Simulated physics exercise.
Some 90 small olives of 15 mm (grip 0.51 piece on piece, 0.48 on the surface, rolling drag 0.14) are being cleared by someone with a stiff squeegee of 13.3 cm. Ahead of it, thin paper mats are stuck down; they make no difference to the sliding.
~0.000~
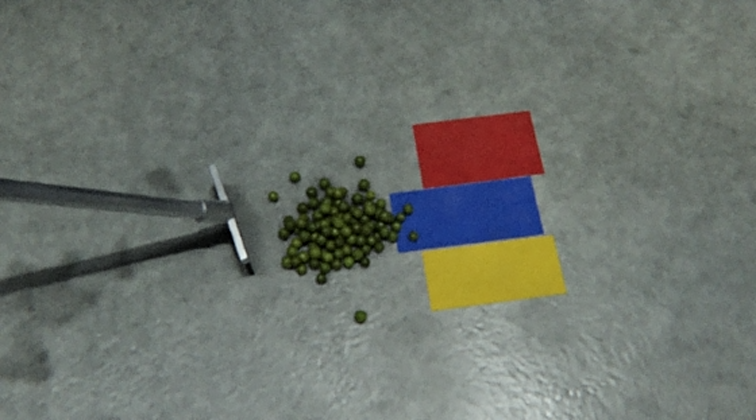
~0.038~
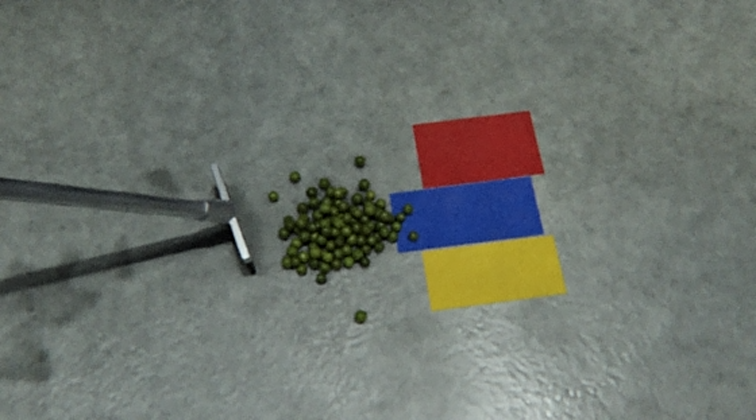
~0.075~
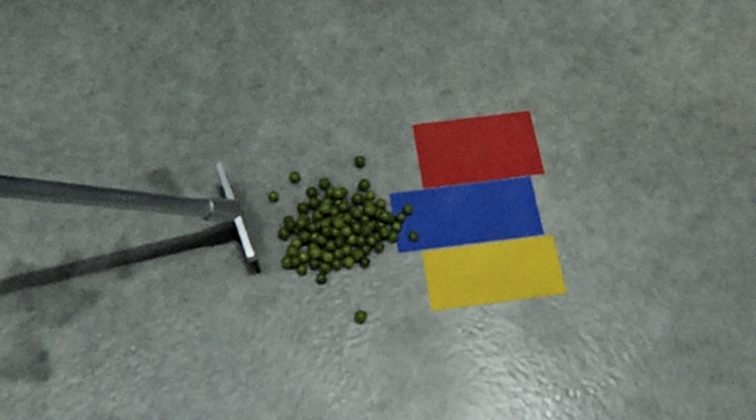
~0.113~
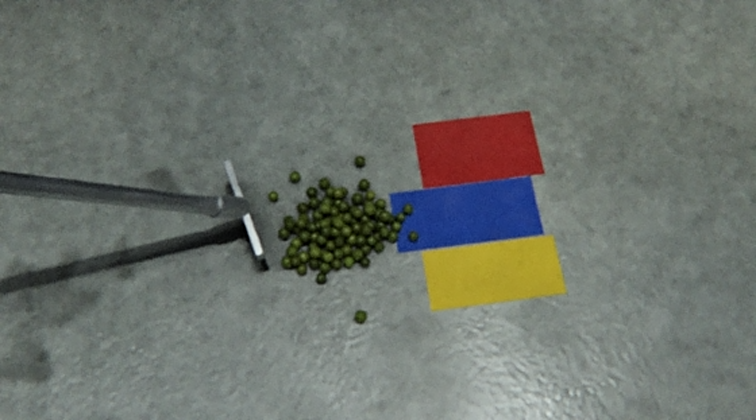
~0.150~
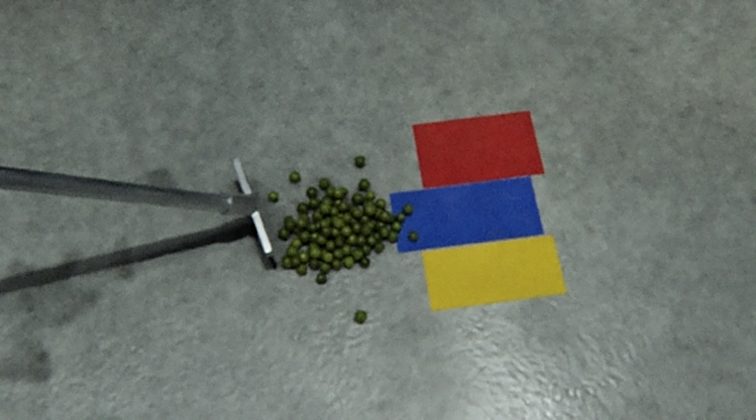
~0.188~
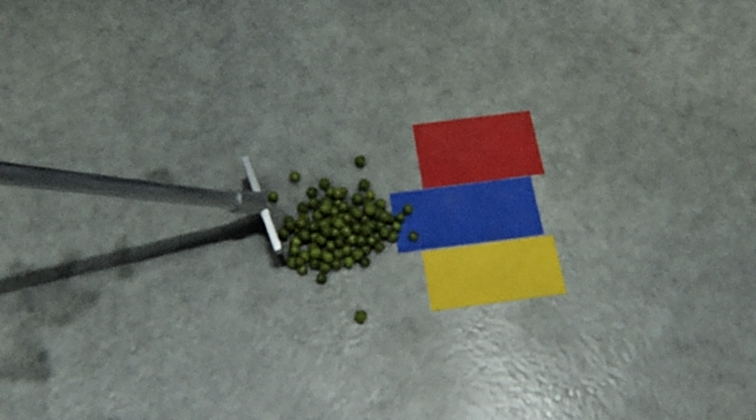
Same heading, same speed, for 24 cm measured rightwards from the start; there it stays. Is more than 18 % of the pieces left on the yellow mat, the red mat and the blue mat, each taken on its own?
Yellow mat: Not more, red mat: More, blue mat: More.
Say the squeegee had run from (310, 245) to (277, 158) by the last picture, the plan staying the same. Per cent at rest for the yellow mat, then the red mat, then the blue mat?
The yellow mat ends with 10 %, the red mat with 30 %, the blue mat with 25 %.
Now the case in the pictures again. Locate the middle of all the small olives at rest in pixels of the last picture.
Around pixel (442, 203).
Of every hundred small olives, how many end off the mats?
My estimate is close to 30 per cent.
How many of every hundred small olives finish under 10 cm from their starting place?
I'd guess close to 35 per cent.
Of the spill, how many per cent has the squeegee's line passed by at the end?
That share is close to 35 per cent.
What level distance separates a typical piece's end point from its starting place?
It works out at about 16 centimetres.
After 0.51 s, squeegee 14 cm from its start, spill 15 cm wide; blue mat 20 %, off the mats 80 %.
Then, at 0.84 s, squeegee 24 cm from its start, spill 19 cm wide; blue mat 40 %, red mat 25 %, off the mats 35 %.
After 1.11 s, squeegee 25 cm from its start, spill 19 cm wide; blue mat 35 %, red mat 30 %, off the mats 30 %.
At rest (1.3 s), yellow mat 0 %, blue mat 35 %, red mat 30 %, off the mats 30 %.
